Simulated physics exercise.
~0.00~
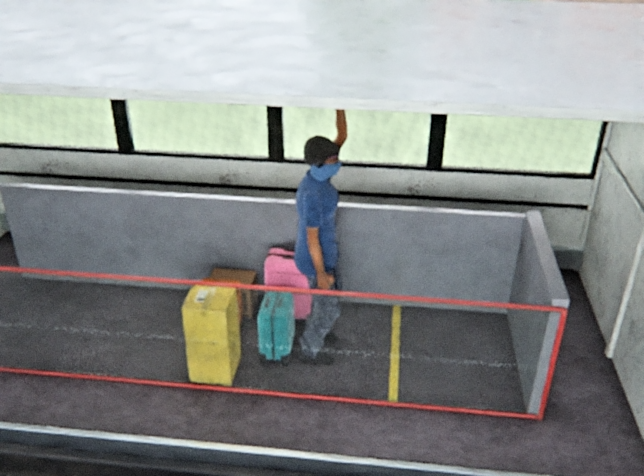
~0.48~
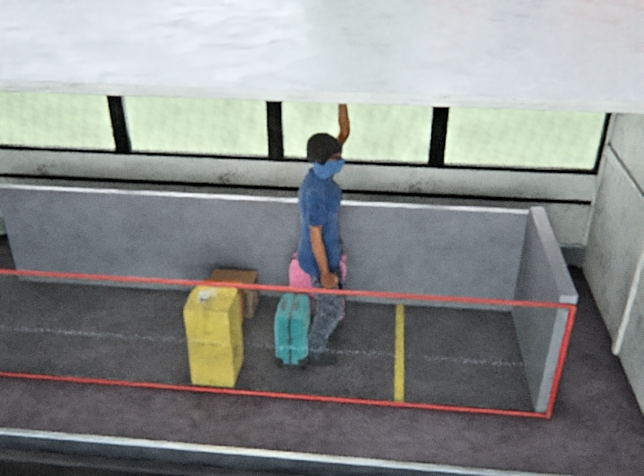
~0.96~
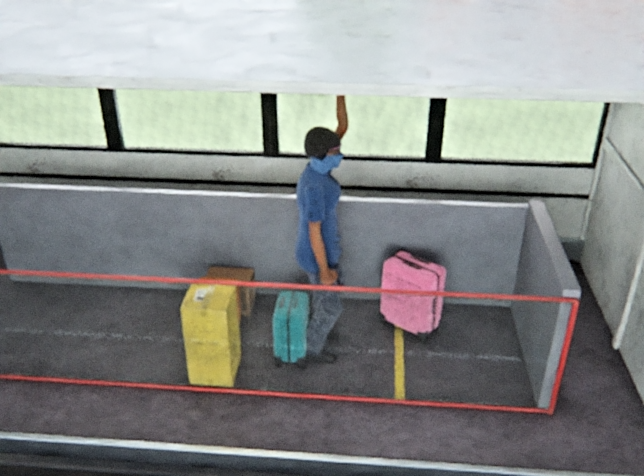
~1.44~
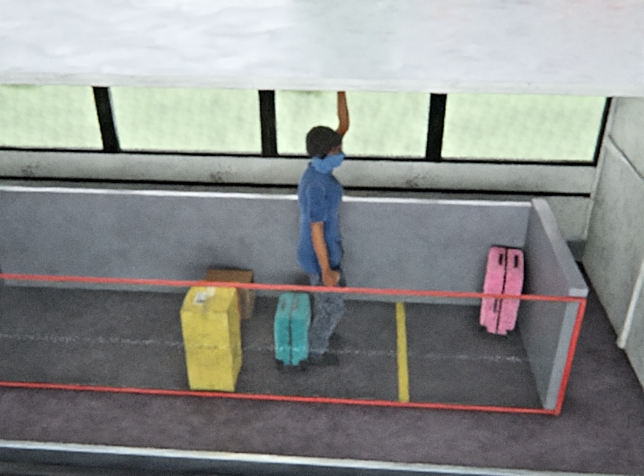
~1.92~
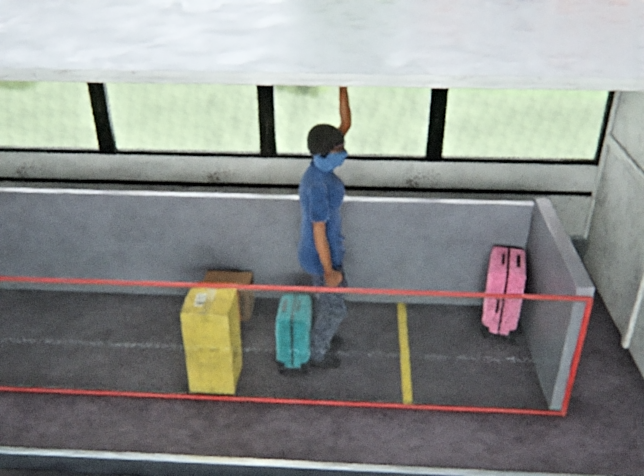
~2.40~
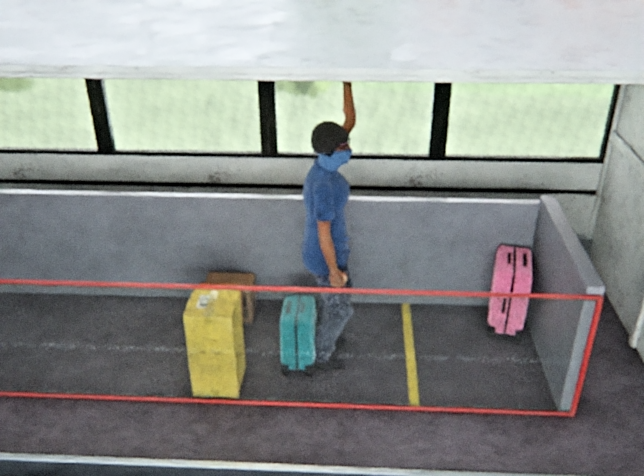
A pink wheeled suitcase rolls across the luggage bay of a bus, seen from above and to the side, while a masked traveller in a blue shirt stands holding on overhead with one raised arm. A tall yellow bag stands at left with brown luggage behind it, and a small teal case is beside the traveller's legs. The pink case first slips right behind the traveller, then emerges and crosses the yellow floor line. It stops upright near the right-hand wall, while the teal case and yellow bag remain left of the line.
